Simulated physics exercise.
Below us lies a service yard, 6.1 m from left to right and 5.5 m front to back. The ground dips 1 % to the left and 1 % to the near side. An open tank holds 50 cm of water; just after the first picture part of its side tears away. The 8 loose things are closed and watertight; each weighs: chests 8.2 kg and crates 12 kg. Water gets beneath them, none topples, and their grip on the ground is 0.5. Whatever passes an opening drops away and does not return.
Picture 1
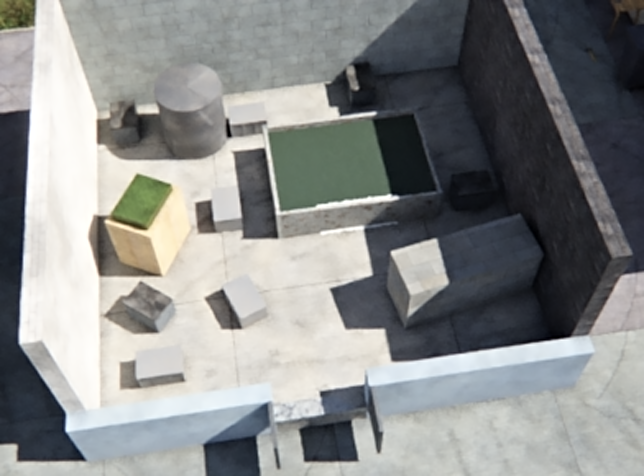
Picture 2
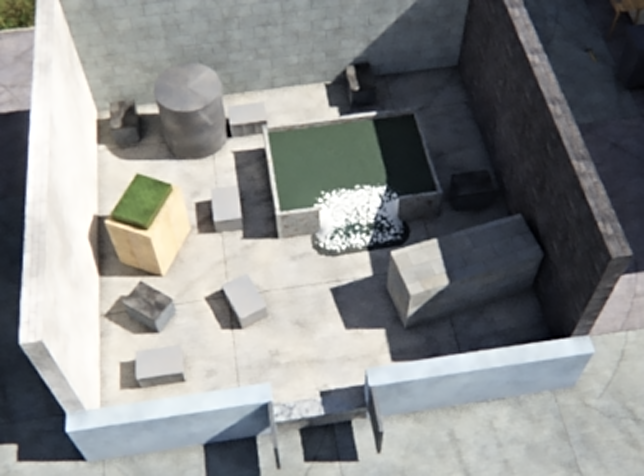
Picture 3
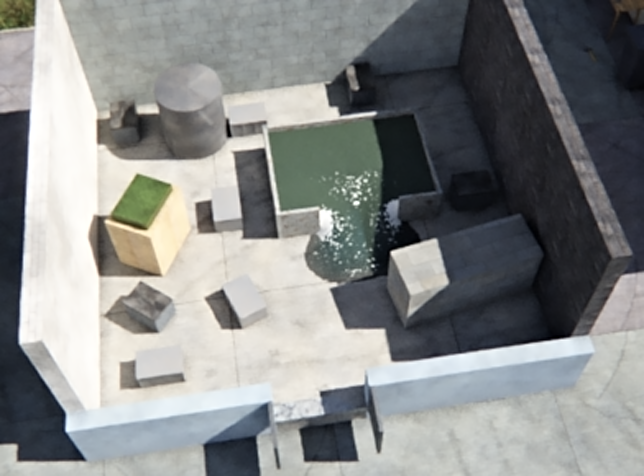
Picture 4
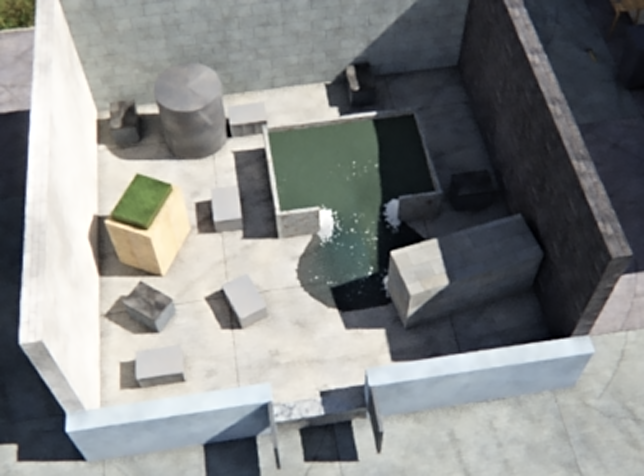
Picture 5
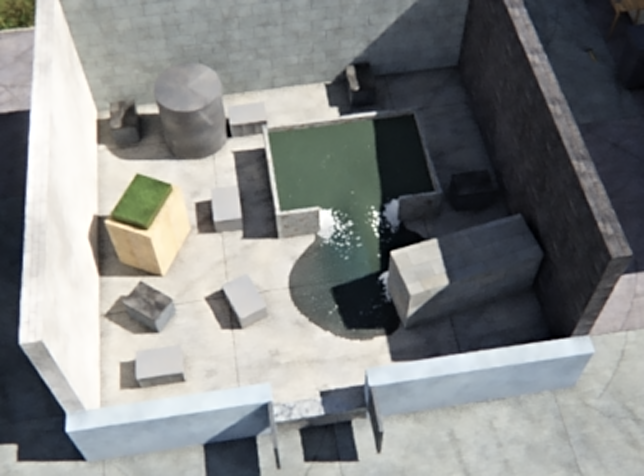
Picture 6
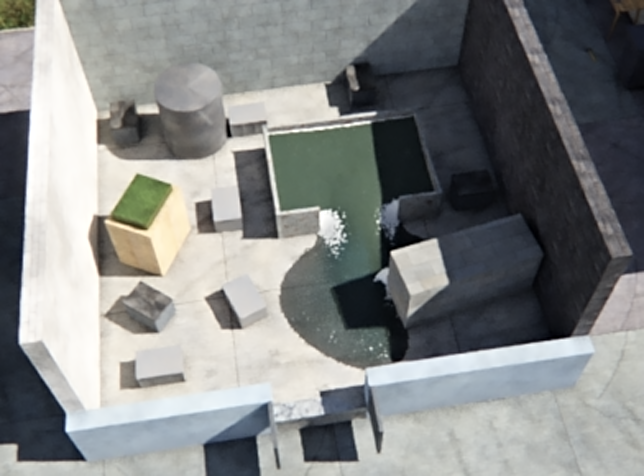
Green water burst in white froth through the near side of an open tank in a walled yard, then spread over the pale ground toward the front wall, while the blocks around it stayed put.
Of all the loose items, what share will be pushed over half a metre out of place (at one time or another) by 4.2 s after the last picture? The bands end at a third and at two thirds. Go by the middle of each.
It is under a third.
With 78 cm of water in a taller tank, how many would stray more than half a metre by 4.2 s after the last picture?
In that case 4 of them.
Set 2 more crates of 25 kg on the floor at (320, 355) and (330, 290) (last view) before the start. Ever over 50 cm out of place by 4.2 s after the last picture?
In turn: Over, over.
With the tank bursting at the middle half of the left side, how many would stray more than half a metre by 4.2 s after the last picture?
Then 3.
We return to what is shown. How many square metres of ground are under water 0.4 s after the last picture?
About 9.0 m2.
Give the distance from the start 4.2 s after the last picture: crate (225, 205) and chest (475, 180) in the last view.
In turn: 0 cm, 200 cm.
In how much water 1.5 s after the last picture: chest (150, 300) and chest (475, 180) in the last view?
Roughly 0 and 4 cm.
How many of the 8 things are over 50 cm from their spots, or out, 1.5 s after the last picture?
0 of them.
Then, 0.4 s after the last picture 0 of 8 are over 50 cm from their spots; 0 afloat.
Then, 1.5 s after the last picture 0 of 8 are over 50 cm from their spots; 0 afloat.
Then, 2.8 s after the last picture 1 of 8 are over 50 cm from their spots; 1 afloat.
Then, 4.2 s after the last picture 1 of 8 are over 50 cm from their spots, and 1 have been at some point; 0 afloat.
